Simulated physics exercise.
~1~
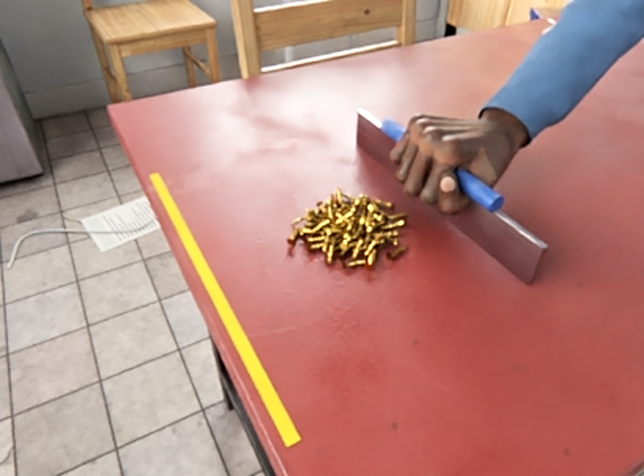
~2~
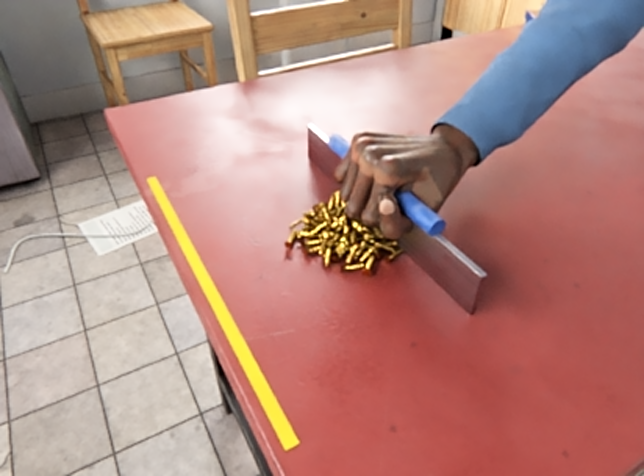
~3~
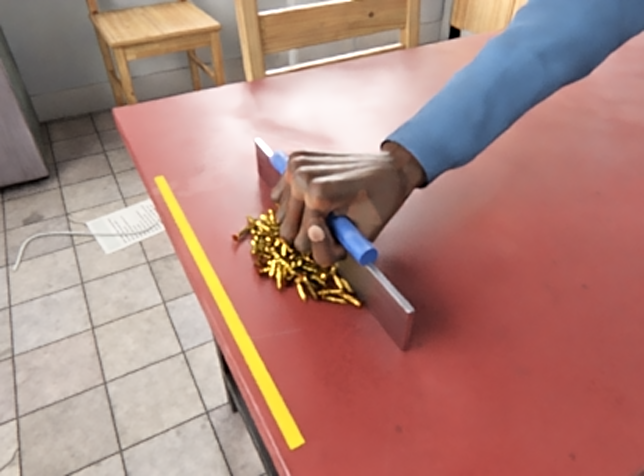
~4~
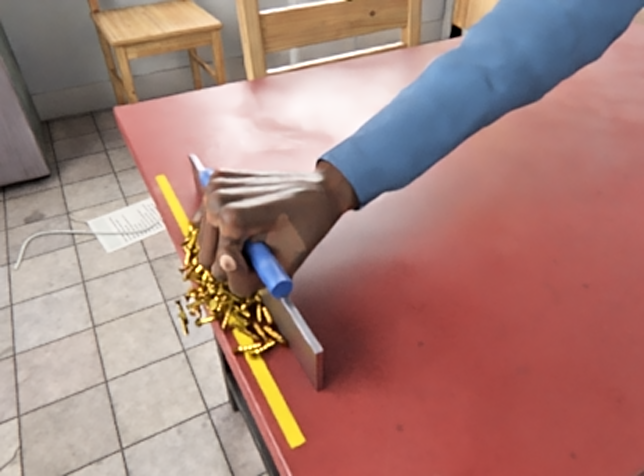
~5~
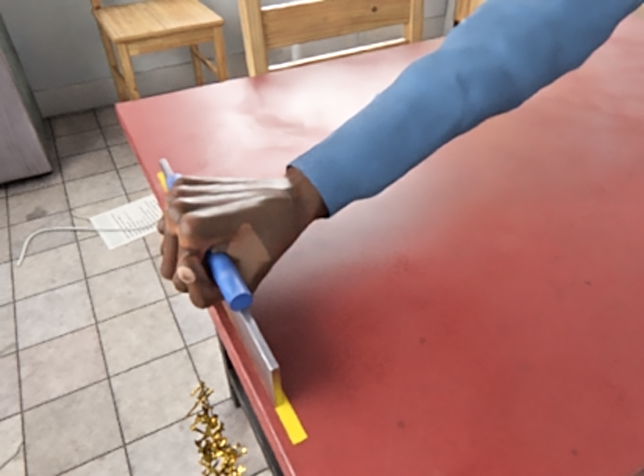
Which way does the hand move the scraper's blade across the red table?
The hand moves the blade to the left, toward the yellow tape near the table's edge.
